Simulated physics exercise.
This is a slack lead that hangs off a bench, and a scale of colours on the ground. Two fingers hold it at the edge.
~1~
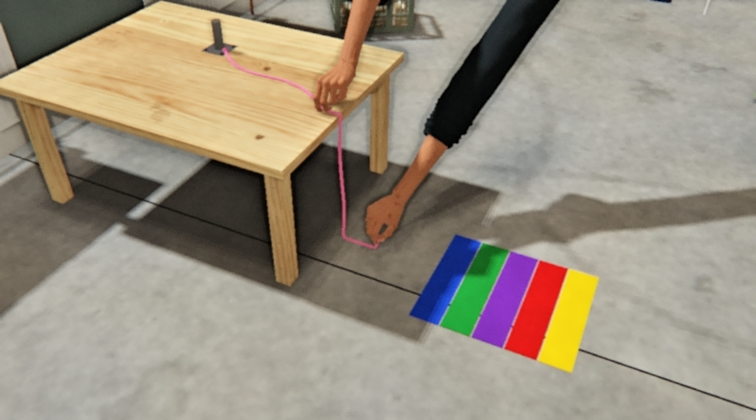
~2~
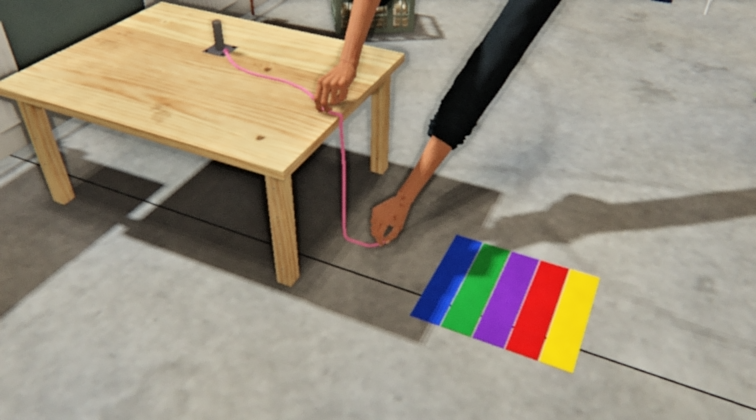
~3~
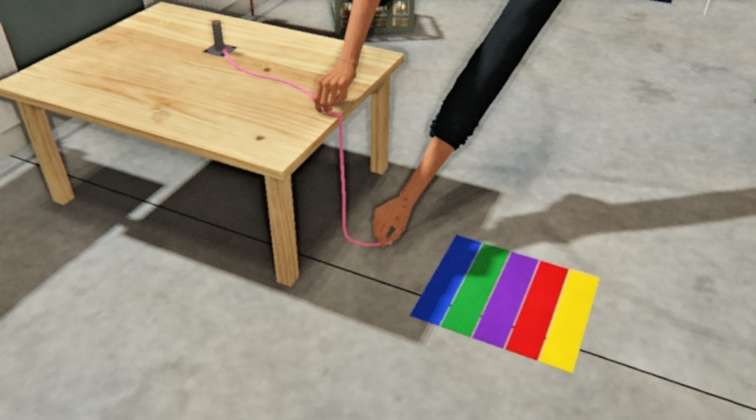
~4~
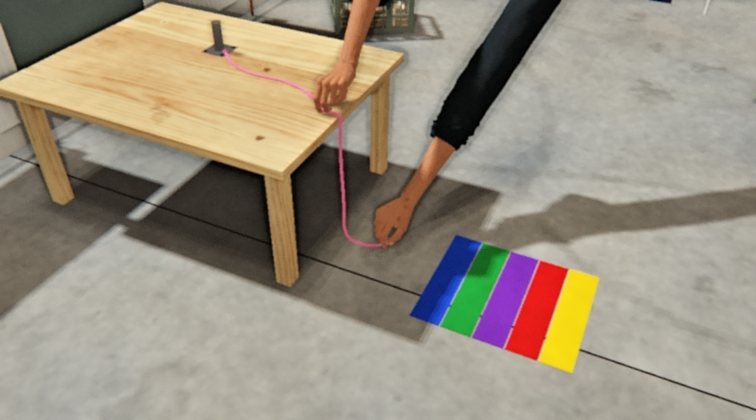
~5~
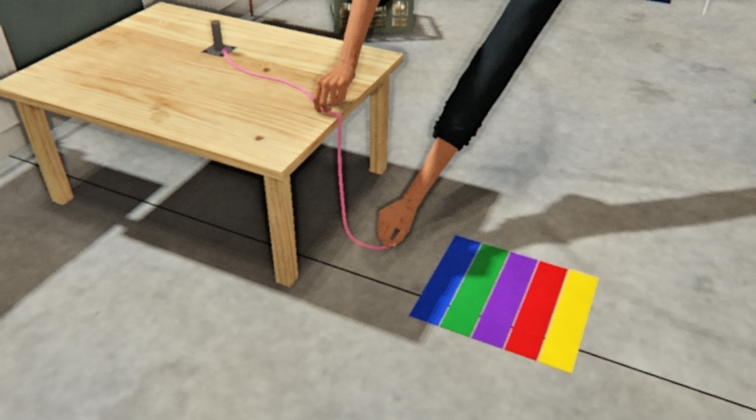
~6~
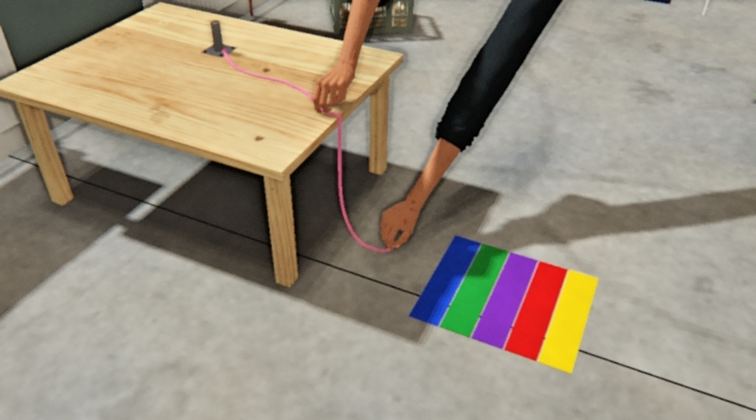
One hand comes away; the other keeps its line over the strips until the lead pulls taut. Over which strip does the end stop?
The end stops over the green strip.
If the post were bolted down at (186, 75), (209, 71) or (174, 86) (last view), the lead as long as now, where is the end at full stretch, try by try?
About (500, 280), (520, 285) and (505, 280).
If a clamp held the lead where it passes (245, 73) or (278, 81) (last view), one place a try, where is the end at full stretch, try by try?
Try by try, around (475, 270) and (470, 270).
A little later, end near (427, 257); short of the strips.
Next, end near (460, 267); over blue.
When it is tight, end near (480, 274); over green. It gets as far as the green strip.
